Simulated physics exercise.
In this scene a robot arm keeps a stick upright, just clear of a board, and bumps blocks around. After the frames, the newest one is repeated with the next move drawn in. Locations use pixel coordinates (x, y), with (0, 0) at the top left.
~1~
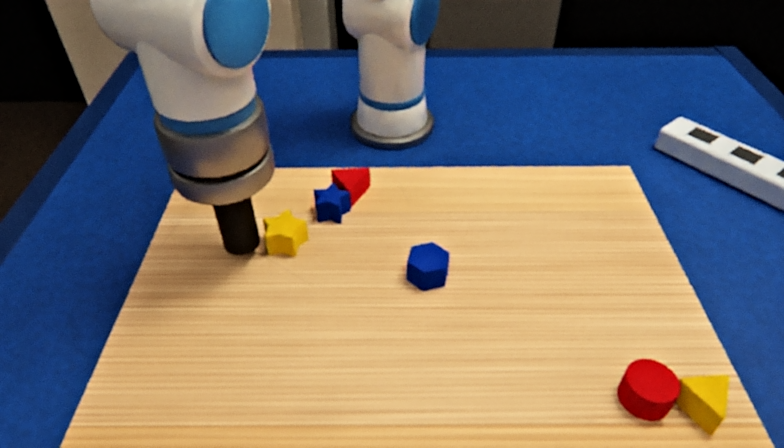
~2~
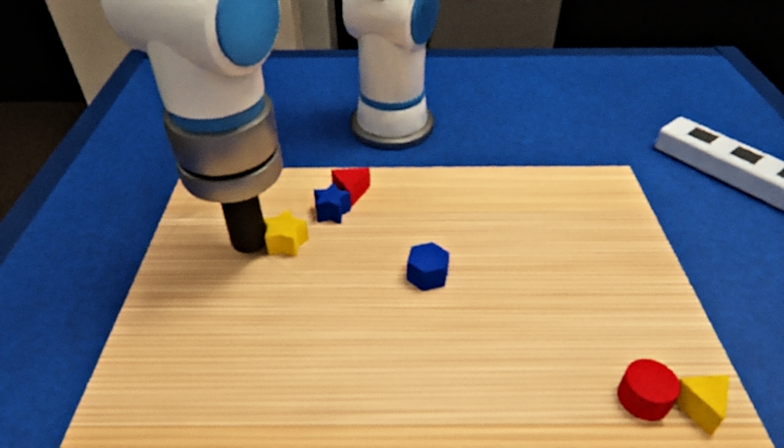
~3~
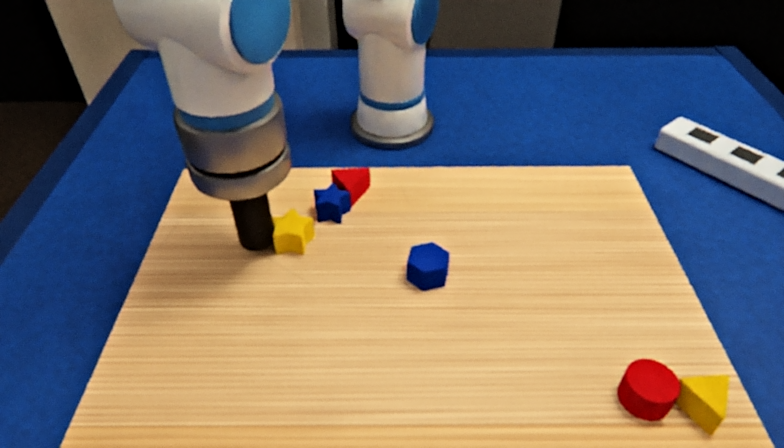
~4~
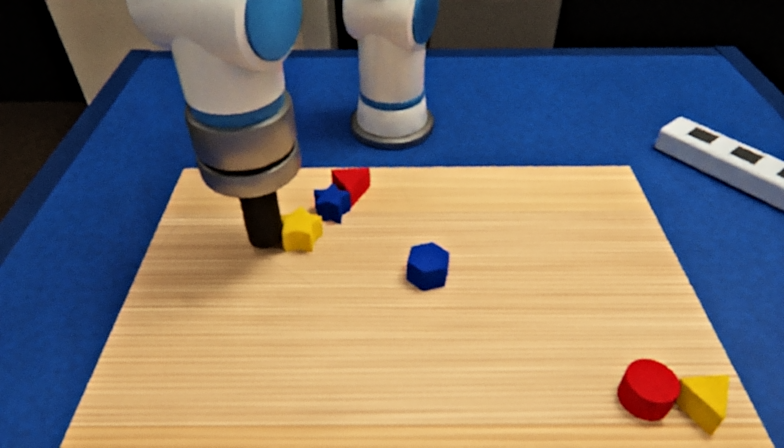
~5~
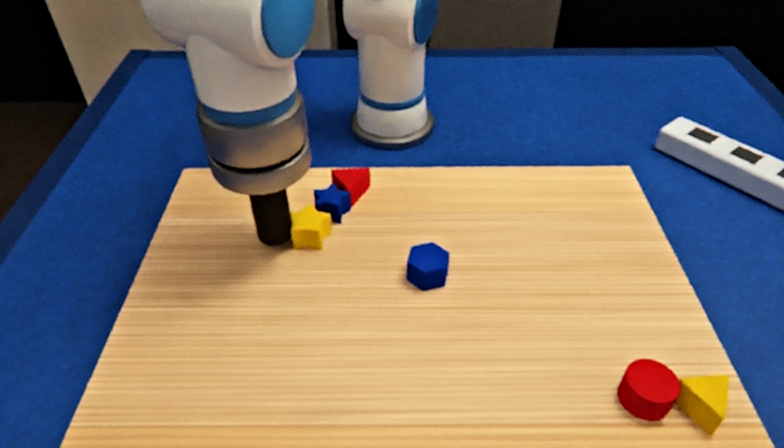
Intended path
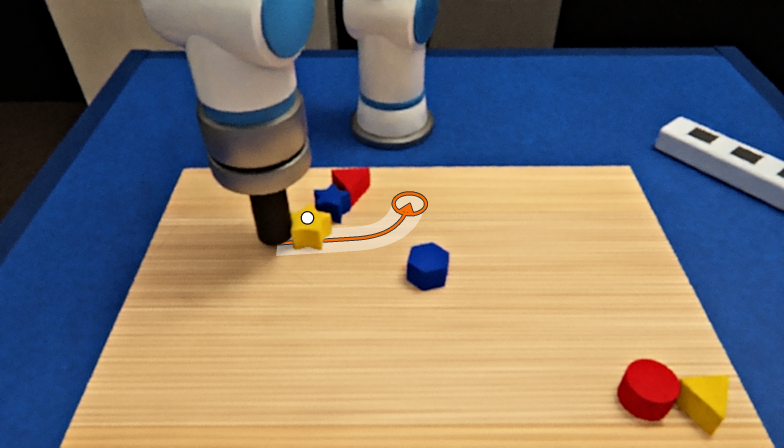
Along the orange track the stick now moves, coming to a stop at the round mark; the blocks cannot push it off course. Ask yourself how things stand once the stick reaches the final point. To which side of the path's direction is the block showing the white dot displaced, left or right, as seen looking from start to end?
The shift goes right.
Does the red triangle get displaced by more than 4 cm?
No
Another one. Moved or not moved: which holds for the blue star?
It does get moved.
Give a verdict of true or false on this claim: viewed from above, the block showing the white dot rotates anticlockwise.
False.
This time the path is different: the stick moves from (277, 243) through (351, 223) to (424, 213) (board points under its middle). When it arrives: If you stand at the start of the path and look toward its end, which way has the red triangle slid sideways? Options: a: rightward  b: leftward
b.
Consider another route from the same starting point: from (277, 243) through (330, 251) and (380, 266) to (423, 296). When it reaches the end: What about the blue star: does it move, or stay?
The blue star will be pushed away from where it stands.
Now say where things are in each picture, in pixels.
Stick's lower end at (243, 244); yellow star at (283, 224); blue star at (330, 194); red triangle at (350, 175); blue hexagonal block at (429, 256), in the first picture.
Stick at (250, 242); blocks still, in the second picture.
Stick at (258, 240); yellow star at (290, 222), in the third picture.
Stick at (267, 238); yellow star at (298, 220), in the fourth picture.
Stick at (276, 235); yellow star at (307, 218); blue star at (330, 194); red triangle at (350, 175); blue hexagonal block at (429, 256), in the fifth picture.
Drawn move, from (277, 243) over (332, 240) and (384, 233) to (410, 204); the dot is on the yellow star.
On the path given first. One third of the way, stick at (332, 232); yellow star at (363, 211), turned 15° anticlockwise; blue star at (365, 185), turned 35° anticlockwise; red triangle at (360, 167), turned 45° anticlockwise.
Two thirds of the way, stick at (385, 224); yellow star at (414, 203); blue star at (381, 184), turned 85° anticlockwise; red triangle at (359, 166), turned 55° anticlockwise.
At the end, stick at (410, 195); yellow star at (442, 187), turned 25° clockwise; blue star at (386, 174), turned 125° anticlockwise; red triangle at (353, 163), turned 60° anticlockwise; blue hexagonal block still.
